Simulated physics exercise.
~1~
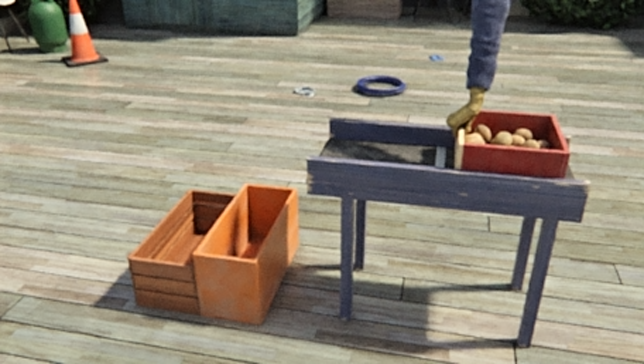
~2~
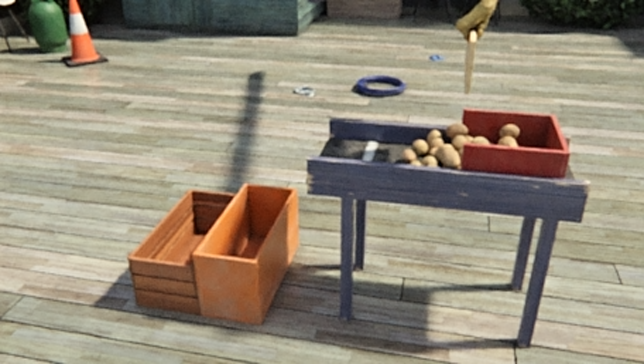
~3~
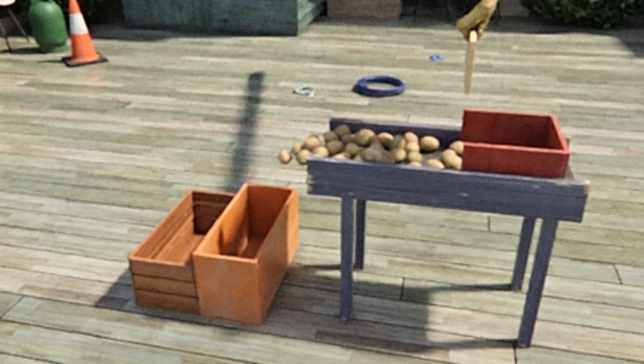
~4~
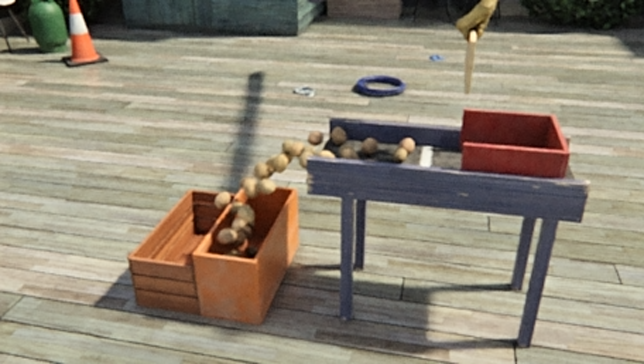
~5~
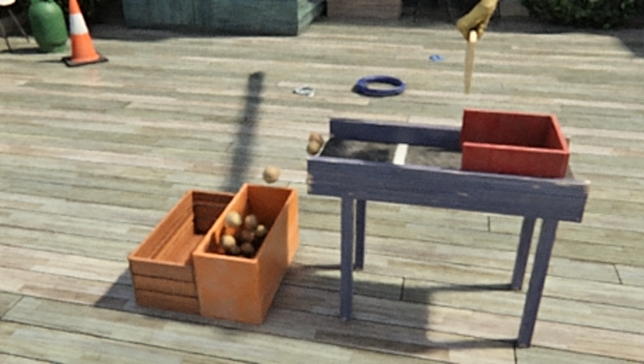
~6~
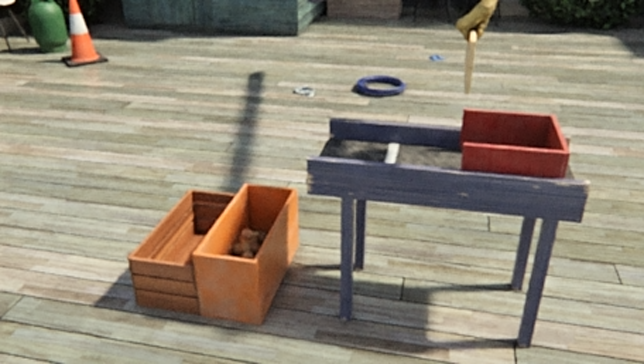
A gloved hand at the top right lifts a gate from the open side of a red pen full of potatoes, seen from a fixed, raised view over a sunlit plank deck. The pen sits on a dark blue belt table, with an orange tote and a slatted wooden tub on the deck to the left, and a traffic cone behind. The potatoes spill out and ride left along the belt in a crowded stream. They drop off the left end in an arc towards the tote. The last few follow, leaving the belt and pen empty, with nearly all the potatoes in the orange tote.
